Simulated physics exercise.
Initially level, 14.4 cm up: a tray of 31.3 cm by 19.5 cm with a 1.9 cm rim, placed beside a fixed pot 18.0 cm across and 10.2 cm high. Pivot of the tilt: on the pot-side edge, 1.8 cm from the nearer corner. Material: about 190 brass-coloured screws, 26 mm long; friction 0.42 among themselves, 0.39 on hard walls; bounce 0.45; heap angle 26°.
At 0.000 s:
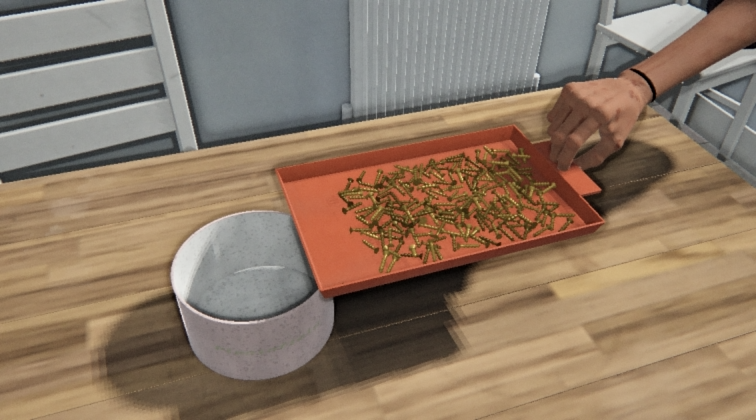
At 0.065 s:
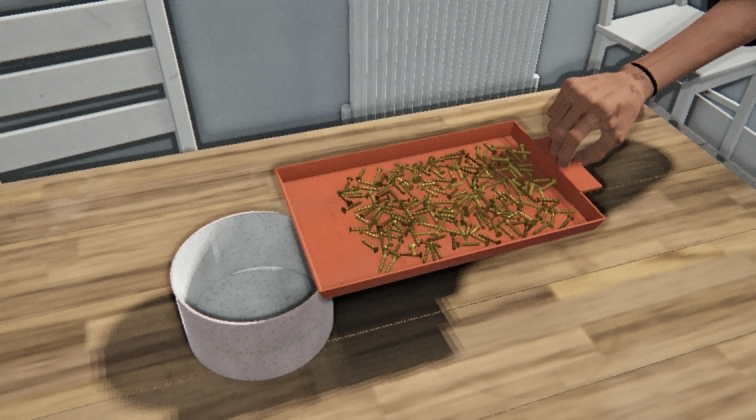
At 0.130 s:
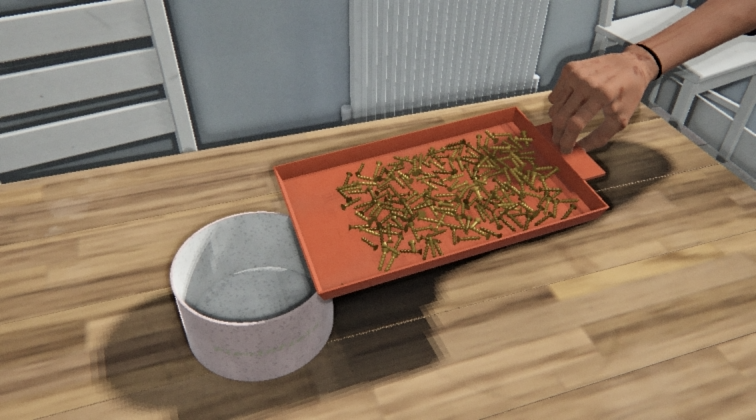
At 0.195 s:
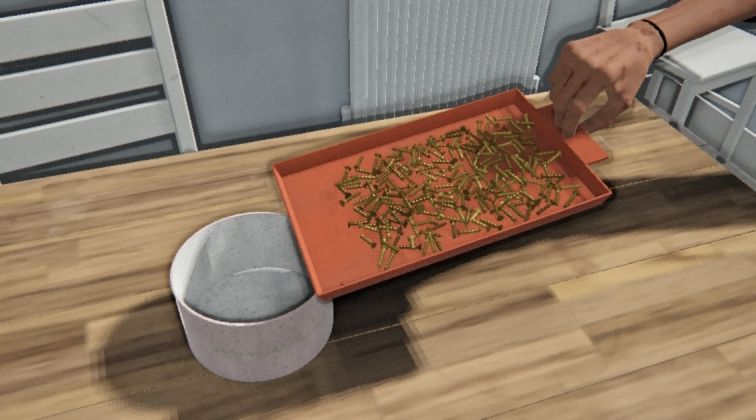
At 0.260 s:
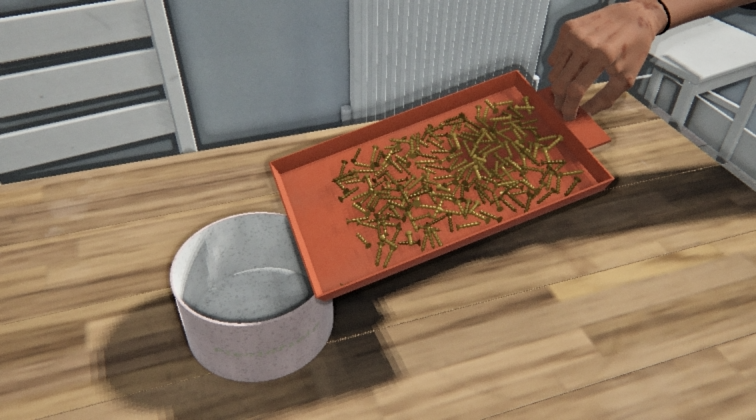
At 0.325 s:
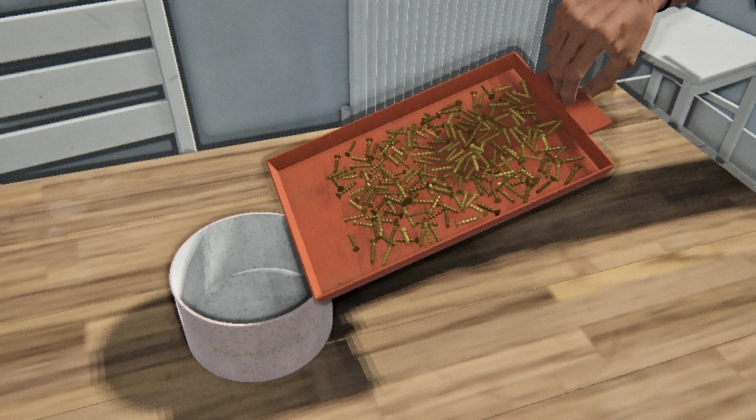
A hand with a dark wristband raises the right end of a shallow orange-red tray, tilting it steadily toward the left while the brass-coloured screws shift only barely and the camera stays still. The view looks down on a striped wooden table in a room with blue-grey walls, a radiator and white chairs. A round, pale speckled pot stands at left, beside the tray's lower edge.
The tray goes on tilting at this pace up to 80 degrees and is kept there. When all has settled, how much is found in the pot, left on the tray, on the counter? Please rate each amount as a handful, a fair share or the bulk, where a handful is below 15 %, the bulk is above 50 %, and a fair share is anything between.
Pot: A fair share; tray: A handful; counter: The bulk.
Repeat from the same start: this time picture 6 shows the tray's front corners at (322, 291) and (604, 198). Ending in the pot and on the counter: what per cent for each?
That works out as pot 0 and counter 100.
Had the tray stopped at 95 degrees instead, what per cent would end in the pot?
In that case it comes to about 35 in a hundred.
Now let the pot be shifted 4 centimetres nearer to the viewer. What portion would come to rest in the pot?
Roughly 70 per cent.
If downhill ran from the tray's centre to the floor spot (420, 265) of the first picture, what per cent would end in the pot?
Something like 0 per cent of the pieces.
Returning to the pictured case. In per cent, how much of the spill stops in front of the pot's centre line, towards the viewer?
Roughly 100 percent of the spill.
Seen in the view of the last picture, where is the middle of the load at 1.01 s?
Expected load position: Near (286, 287).
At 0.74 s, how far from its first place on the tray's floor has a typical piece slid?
I'd say close to 13 centimetres.
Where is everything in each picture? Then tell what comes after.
In the first frame, tray tilt 0 degrees, front corners at (324, 285) and (597, 220); middle of the pieces at (446, 204); pot at (253, 262).
In the second frame, tray tilt 1 degrees, front corners at (324, 286) and (598, 216); middle of the pieces at (445, 202).
In the third frame, tray tilt 5 degrees, front corners at (323, 287) and (601, 205), lowest corner left front; middle of the pieces at (446, 195).
In the fourth frame, tray tilt 10 degrees, front corners at (321, 289) and (604, 191), lowest corner left front; middle of the pieces at (445, 186).
In the fifth frame, tray tilt 14 degrees, front corners at (320, 290) and (606, 177), lowest corner left front; middle of the pieces at (444, 177).
In the sixth frame, tray tilt 19 degrees, front corners at (319, 292) and (606, 163), lowest corner left front; middle of the pieces at (442, 169); pot at (252, 264). Its pace works out near 70 degrees a second.
After 0.74 s, tilt 49 degrees; the tray holds 100 %, the pot 0 %.
Then, at 1.01 s, tilt 68 degrees; the tray holds 55 %, the pot 15 %.
After 1.39 s, tilt 80 degrees; the tray holds 10 %, the pot 30 %.
At rest (2.4 s), pot 35 %, tray 5 %, counter 65 %.
